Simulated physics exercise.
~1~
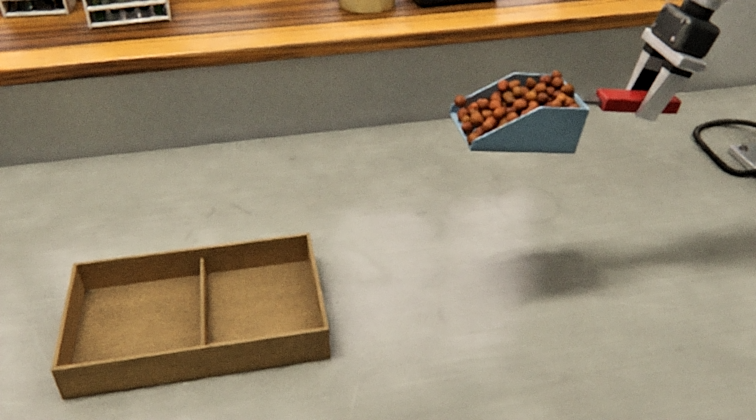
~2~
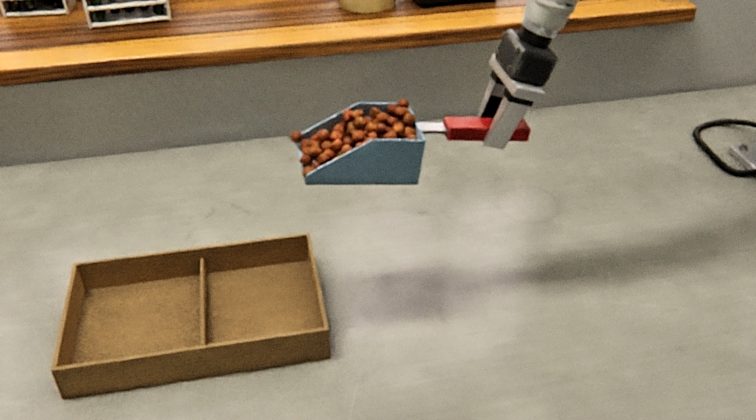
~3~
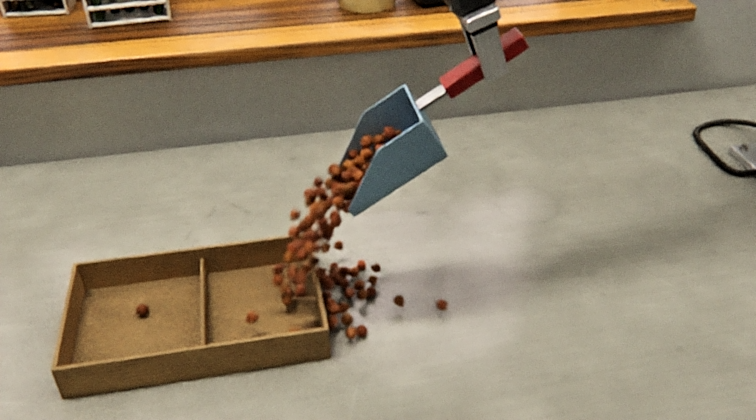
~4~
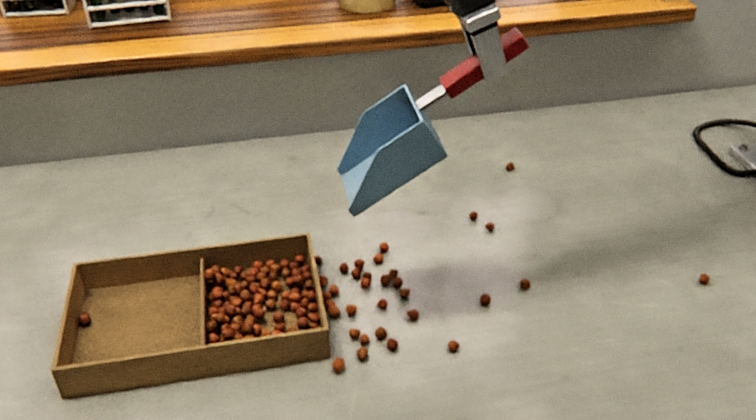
A robot arm moves a blue scoop left and tips hazelnuts into a divided tray, spilling many.
